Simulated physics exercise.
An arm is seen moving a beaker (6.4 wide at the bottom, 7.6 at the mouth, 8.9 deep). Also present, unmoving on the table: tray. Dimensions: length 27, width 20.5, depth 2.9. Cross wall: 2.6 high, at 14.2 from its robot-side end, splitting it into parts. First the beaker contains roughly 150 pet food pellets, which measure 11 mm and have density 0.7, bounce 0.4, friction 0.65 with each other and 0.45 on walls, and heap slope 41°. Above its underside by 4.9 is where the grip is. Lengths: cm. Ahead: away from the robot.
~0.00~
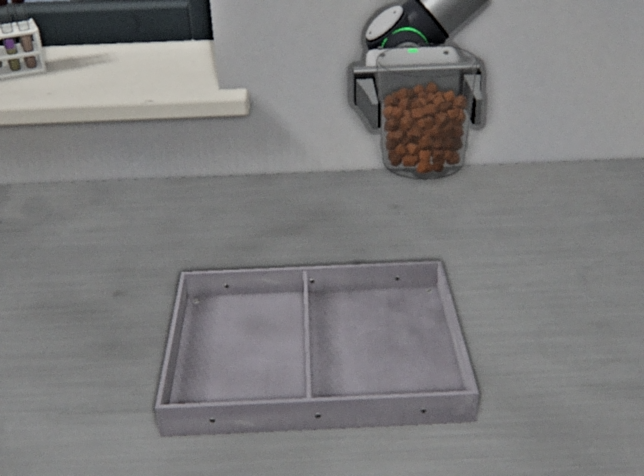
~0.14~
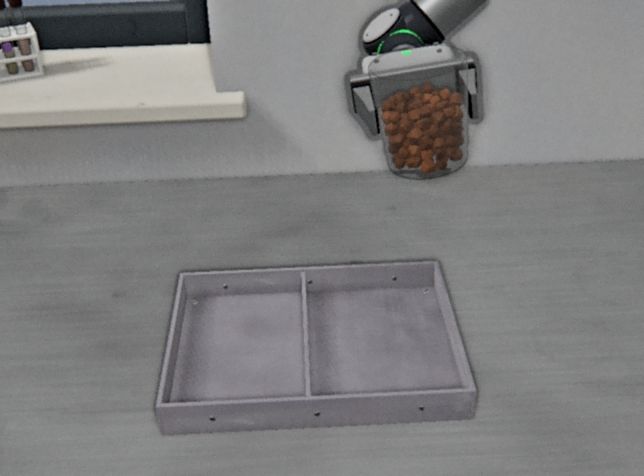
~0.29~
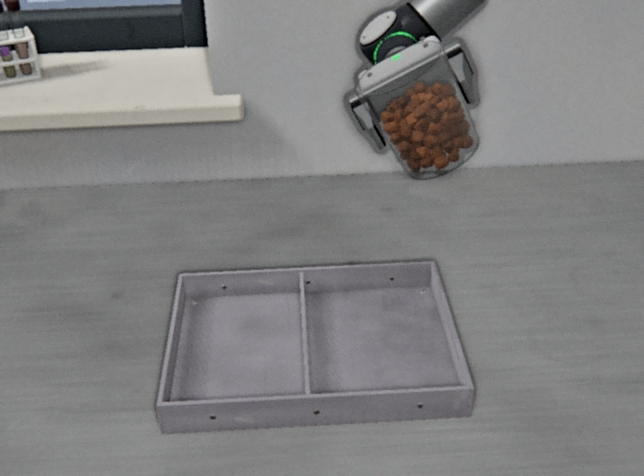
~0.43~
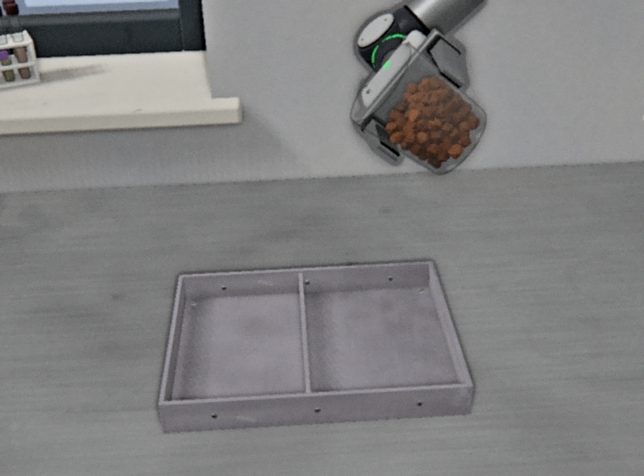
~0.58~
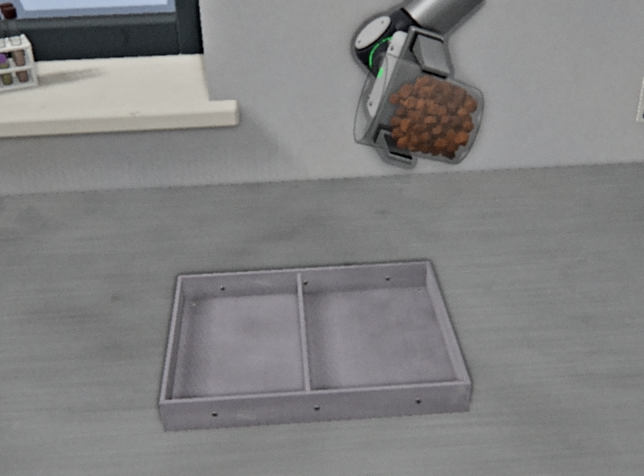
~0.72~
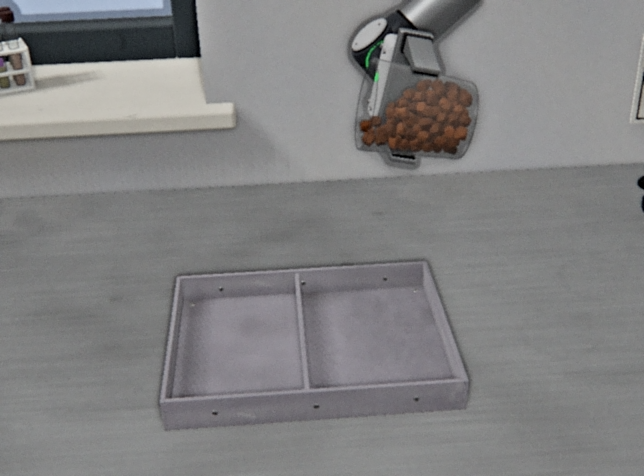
A robot arm steadily tilts a clear beaker of brown pellets above a gray table.
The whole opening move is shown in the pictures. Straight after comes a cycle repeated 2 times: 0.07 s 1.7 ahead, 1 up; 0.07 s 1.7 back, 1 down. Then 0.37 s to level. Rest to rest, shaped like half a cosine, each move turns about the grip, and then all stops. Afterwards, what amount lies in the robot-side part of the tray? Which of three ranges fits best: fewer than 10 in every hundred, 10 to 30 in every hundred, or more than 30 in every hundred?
From 10 to 30 in every hundred.
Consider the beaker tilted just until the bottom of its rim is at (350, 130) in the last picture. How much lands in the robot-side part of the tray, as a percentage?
5 percent or so.
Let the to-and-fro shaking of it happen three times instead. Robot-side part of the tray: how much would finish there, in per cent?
20 %.
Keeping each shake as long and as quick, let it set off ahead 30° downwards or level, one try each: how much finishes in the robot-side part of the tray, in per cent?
First try about 0 %, second try about 10 %.
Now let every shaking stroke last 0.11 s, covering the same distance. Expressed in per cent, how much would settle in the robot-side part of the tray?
In that case it would be near 5 percent.
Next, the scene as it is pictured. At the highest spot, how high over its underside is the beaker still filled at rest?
It reaches close to 5.0 cm in the end.
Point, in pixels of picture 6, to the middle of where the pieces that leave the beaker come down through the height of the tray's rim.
Around (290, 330).
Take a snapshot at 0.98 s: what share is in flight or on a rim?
About 16 %.
By 0.98 s, tilted 77° forward, highest piece 27 above the table; 120 in the beaker, 2 in the far-side part, 24 in flight or on a rim.
By 1.24 s, tilted 21° forward, highest piece 28 above the table; 89 in the beaker, 32 in the far-side part, 23 in the robot-side part, 2 in flight or on a rim.
By 1.57 s, level, highest piece 25 above the table; 89 in the beaker, 33 in the far-side part, 24 in the robot-side part.
By 2.62 s, level, highest piece 25 above the table; 89 in the beaker, 33 in the far-side part, 24 in the robot-side part.
Final count, 89 in the beaker, 33 in the far-side part, 24 in the robot-side part. That is 16 % in the robot-side part of the tray.
